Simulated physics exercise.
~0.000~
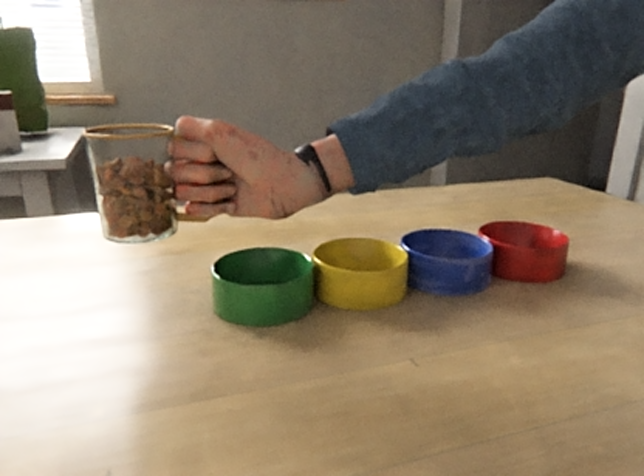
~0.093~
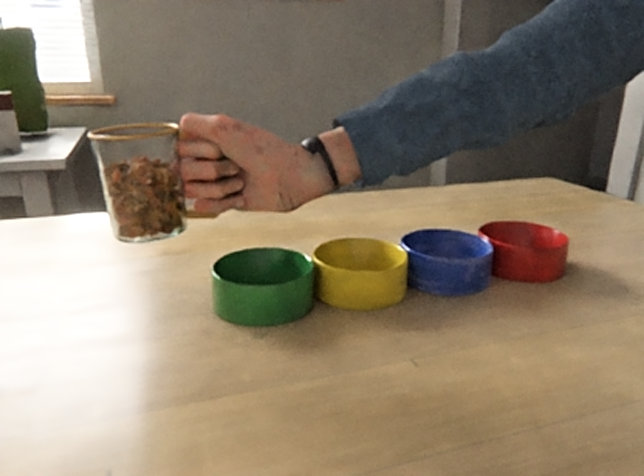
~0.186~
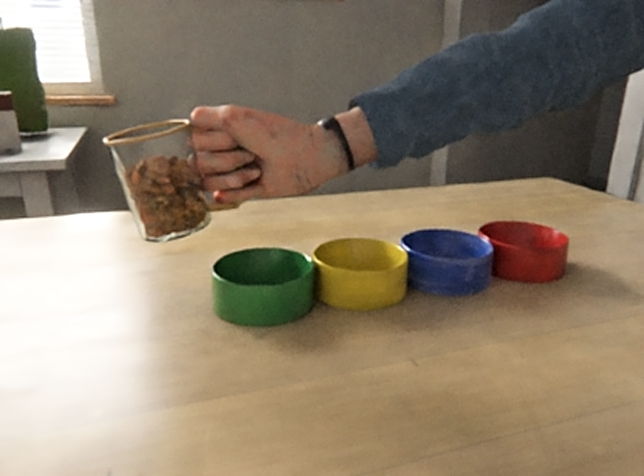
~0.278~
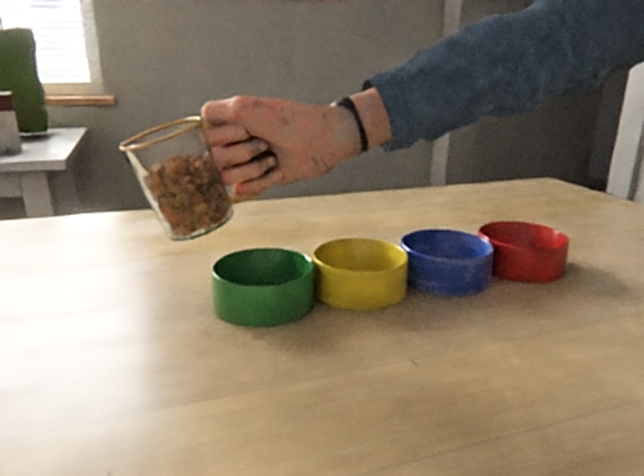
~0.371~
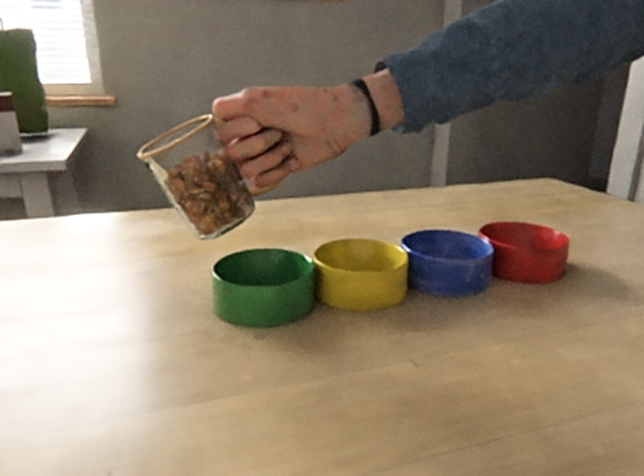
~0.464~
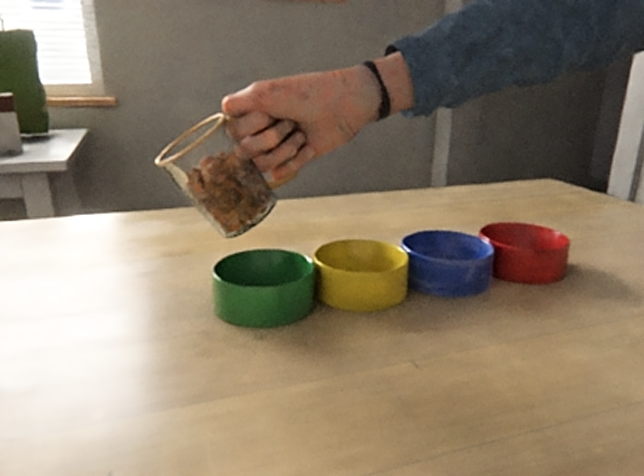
A hand moving a clear cup of brown pieces rightward while tilting it leftward, beside green, yellow, blue and red dishes.
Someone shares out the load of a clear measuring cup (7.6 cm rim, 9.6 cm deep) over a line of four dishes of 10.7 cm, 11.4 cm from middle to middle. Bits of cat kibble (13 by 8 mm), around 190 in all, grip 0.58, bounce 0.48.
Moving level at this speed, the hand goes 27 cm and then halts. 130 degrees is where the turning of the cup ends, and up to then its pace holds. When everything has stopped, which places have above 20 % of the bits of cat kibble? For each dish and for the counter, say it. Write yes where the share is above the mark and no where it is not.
Red: No, blue: No, green: No, yellow: Yes, counter: No.
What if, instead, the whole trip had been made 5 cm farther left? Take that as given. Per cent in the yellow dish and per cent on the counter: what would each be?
Shares would be yellow 10 and counter 20.
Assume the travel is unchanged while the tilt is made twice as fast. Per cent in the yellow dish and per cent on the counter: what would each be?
In that case yellow 0, counter 0.
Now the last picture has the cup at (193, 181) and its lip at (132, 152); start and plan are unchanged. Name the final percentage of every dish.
Per cent kept: Red 0; blue 0; green 0; yellow 100.
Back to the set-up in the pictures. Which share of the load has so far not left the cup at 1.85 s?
Approx. 0 % - an estimate.
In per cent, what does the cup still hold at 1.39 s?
Reading: Approx. 90 %.
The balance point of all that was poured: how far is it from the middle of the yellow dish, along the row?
Some 1 cm in the -x direction.
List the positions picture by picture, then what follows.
In the first picture, cup at (136, 183), tilt 0 degrees, lip at (84, 133), moved 0.0 cm; middle of the pieces at (138, 197); green dish at (263, 265); yellow dish at (360, 254); blue dish at (446, 243); red dish at (523, 234).
In the second picture, cup at (143, 182), tilt 3 degrees, lip at (90, 135), moved 0.7 cm; middle of the pieces at (147, 196).
In the third picture, cup at (163, 181), tilt 10 degrees, lip at (105, 141), moved 2.5 cm; middle of the pieces at (168, 194).
In the fourth picture, cup at (182, 180), tilt 18 degrees, lip at (122, 148), moved 4.3 cm; middle of the pieces at (189, 193).
In the fifth picture, cup at (202, 180), tilt 26 degrees, lip at (139, 155), moved 6.1 cm; middle of the pieces at (209, 191).
In the sixth picture, cup at (221, 179), tilt 33 degrees, lip at (158, 163), moved 7.9 cm; middle of the pieces at (230, 189); green dish at (264, 267); yellow dish at (361, 255); blue dish at (447, 245); red dish at (524, 236). Its pace works out near 80 degrees a second; the hand travels 20 cm a second.
After 1.02 s, tilt 79 degrees; cup holds 100 %.
After 1.39 s, tilt 109 degrees; cup holds 90 %, green 5 %, yellow 10 %.
After 1.85 s, tilt 130 degrees; cup holds 0 %, green 5 %, yellow 95 %.
At rest (2.5 s), red 0 %, blue 0 %, green 5 %, yellow 95 %, counter 0 %.
